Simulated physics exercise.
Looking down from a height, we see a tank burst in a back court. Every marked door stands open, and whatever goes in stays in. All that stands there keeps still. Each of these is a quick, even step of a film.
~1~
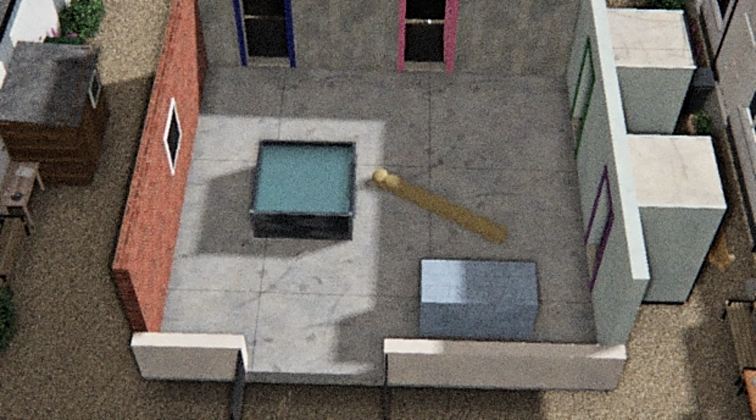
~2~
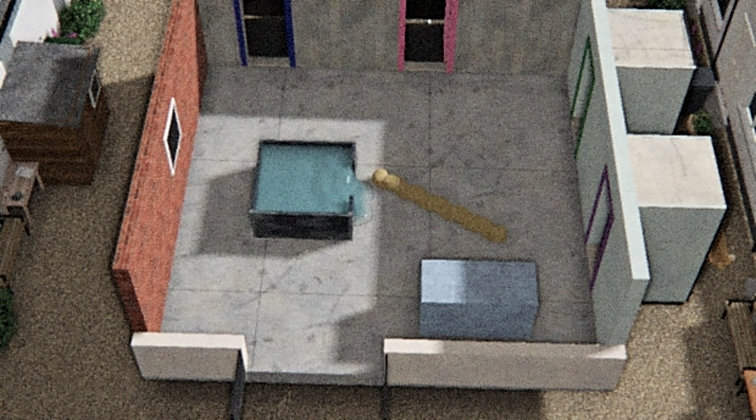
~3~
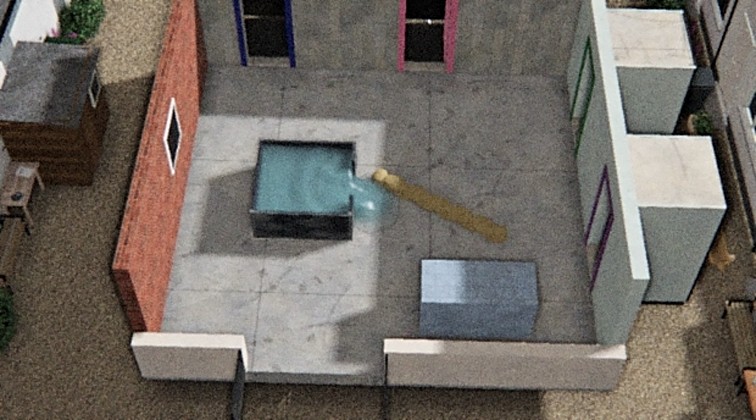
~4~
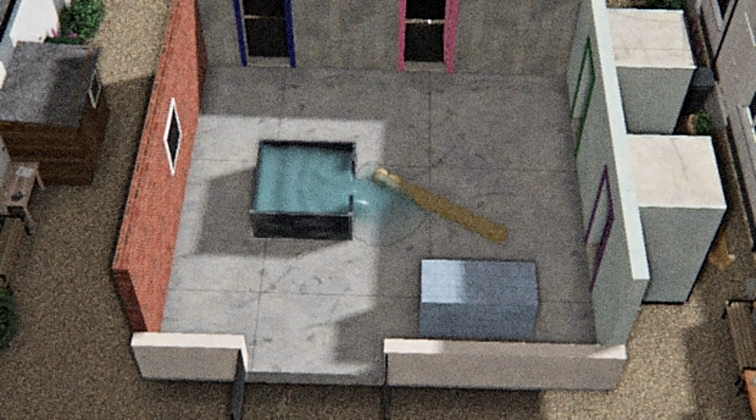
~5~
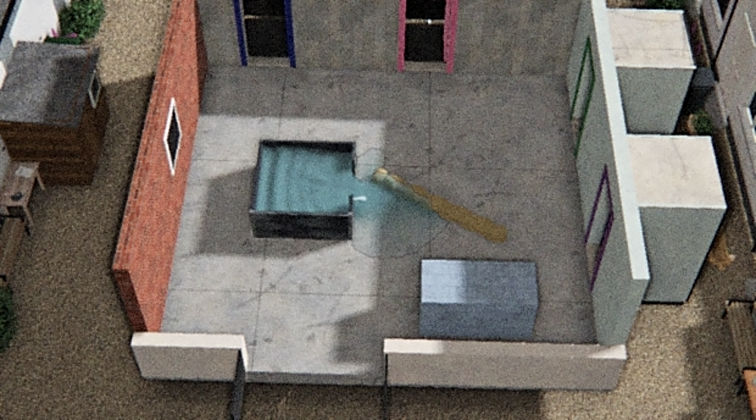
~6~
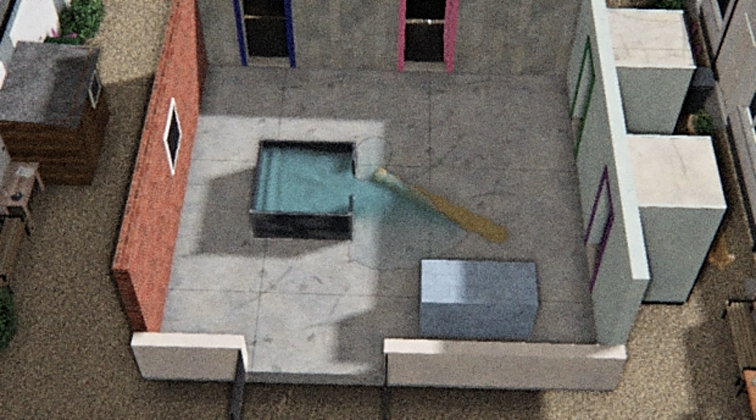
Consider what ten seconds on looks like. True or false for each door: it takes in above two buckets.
The pink door, false; the purple door, true; the green door, false; the blue door, false.
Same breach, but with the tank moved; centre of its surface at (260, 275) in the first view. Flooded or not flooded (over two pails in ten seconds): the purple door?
Purple door: Past the limit.
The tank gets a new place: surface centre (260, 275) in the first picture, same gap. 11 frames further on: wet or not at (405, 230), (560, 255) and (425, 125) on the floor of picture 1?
In order: Submerged, submerged, untouched.
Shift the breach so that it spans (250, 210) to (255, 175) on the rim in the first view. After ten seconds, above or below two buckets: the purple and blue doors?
Taking them in turn, purple remains below the limit and blue overshoots.
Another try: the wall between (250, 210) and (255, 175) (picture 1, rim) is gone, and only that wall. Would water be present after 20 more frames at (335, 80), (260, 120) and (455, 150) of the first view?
Taking the points in order: Swamped, swamped and unwetted.
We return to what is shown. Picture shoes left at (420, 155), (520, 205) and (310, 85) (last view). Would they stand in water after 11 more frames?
As listed, the points end up soaked, soaked and high and dry.
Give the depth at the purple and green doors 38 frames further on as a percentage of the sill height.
About 170 and 30 per cent.
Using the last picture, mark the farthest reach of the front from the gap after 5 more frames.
The flood front should get to about (565, 288).
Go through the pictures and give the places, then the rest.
In the first picture, still water in the water tank at (305, 179).
In the second picture, water pours out at (351, 194) and has run to (362, 222).
In the third picture, water pours out at (351, 195) and has run to (395, 213).
In the fourth picture, water pours out at (351, 195) and has run to (424, 214).
In the fifth picture, the front is at (443, 224), out from the gap at (351, 195).
In the sixth picture, the front is at (466, 230), out from the gap at (351, 195).
A moment on, water covers 20 % of the floor; the pink door not reached, the purple door not reached, the green door not reached, the blue door not reached.
Next, water covers 30 % of the floor; the pink door not reached, the purple door under two buckets in, the green door not reached, the blue door not reached.
Then, water covers 25 % of the floor; the pink door wet at the sill, nothing in, the purple door far over two buckets in, the green door not reached, the blue door not reached.
Later, water covers 50 % of the floor; the pink door wet at the sill, nothing in, the purple door far over two buckets in, the green door wet at the sill, nothing in, the blue door not reached.
In the end, water covers 70 % of the floor; the pink door wet at the sill, nothing in, the purple door far over two buckets in, the green door wet at the sill, nothing in, the blue door not reached.
